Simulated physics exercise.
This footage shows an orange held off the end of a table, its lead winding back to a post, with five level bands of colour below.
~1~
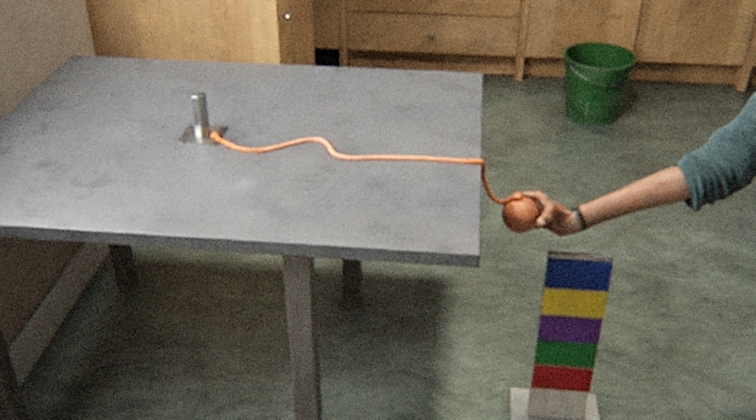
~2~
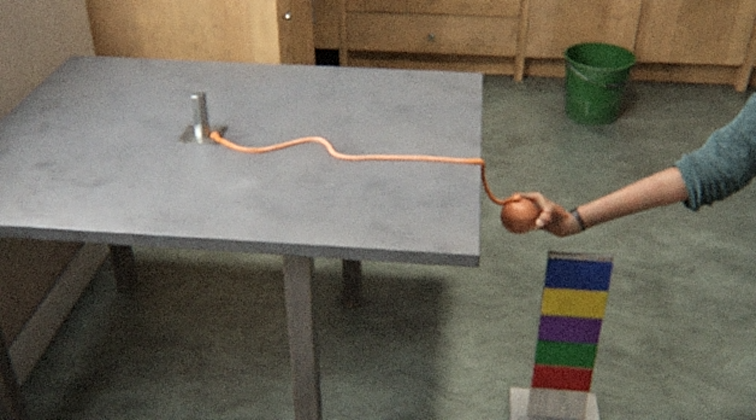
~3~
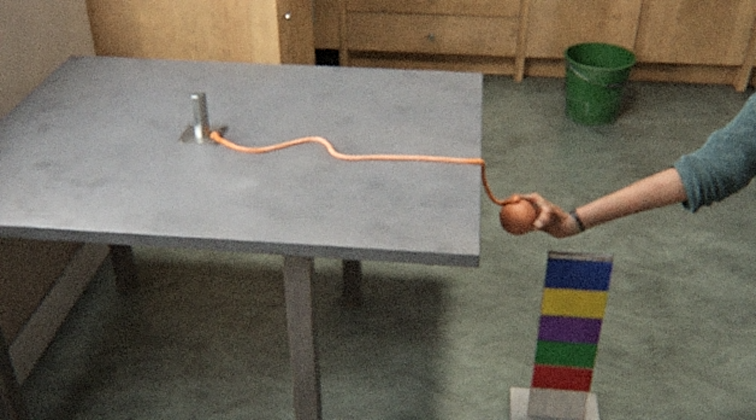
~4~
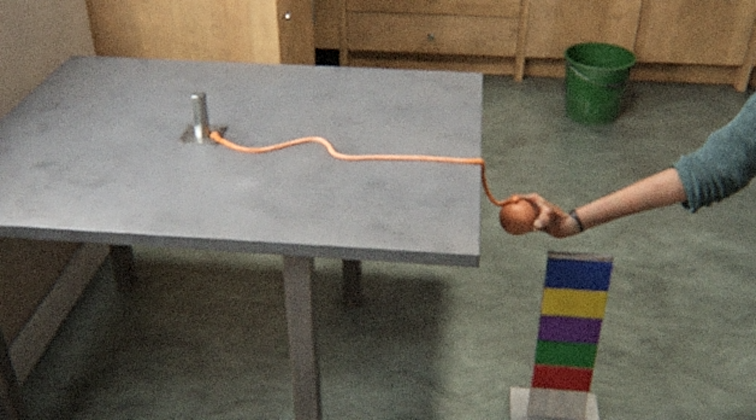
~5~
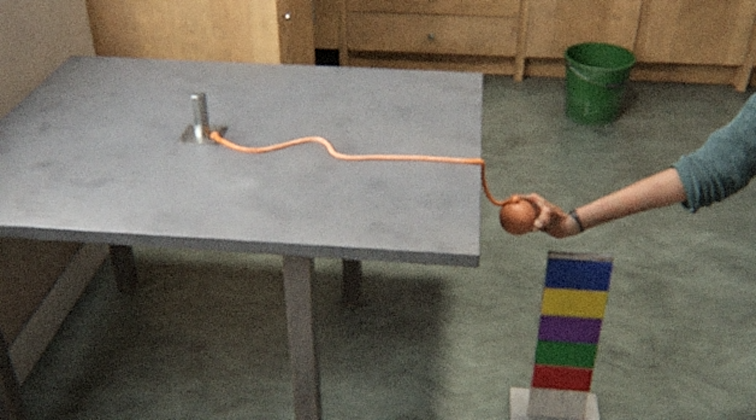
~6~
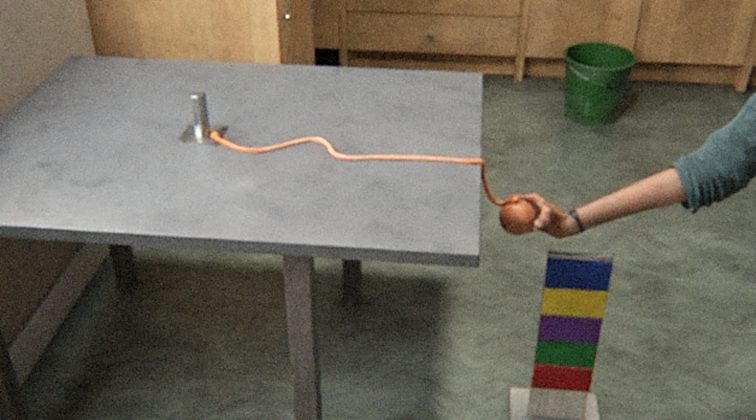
A hand holds an orange ball on a cord almost still beside the grey table's edge.
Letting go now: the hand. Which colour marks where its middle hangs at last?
Blue.
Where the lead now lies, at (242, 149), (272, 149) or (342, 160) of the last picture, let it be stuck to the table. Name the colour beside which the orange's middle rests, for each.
Blue, then blue, then none, it hangs higher.
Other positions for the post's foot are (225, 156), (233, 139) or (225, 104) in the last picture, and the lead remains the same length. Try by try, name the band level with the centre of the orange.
In turn, yellow, then yellow, then blue.
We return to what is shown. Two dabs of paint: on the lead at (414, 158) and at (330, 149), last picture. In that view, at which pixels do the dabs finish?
The first ends at (449, 158) and the second at (356, 149).
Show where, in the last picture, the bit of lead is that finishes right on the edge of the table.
Roughly (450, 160).
A little later, orange near (467, 265); level with blue.
Next, orange near (494, 264); level with blue.
When it is over, orange near (471, 265); level with blue. The lead holds its middle at blue.
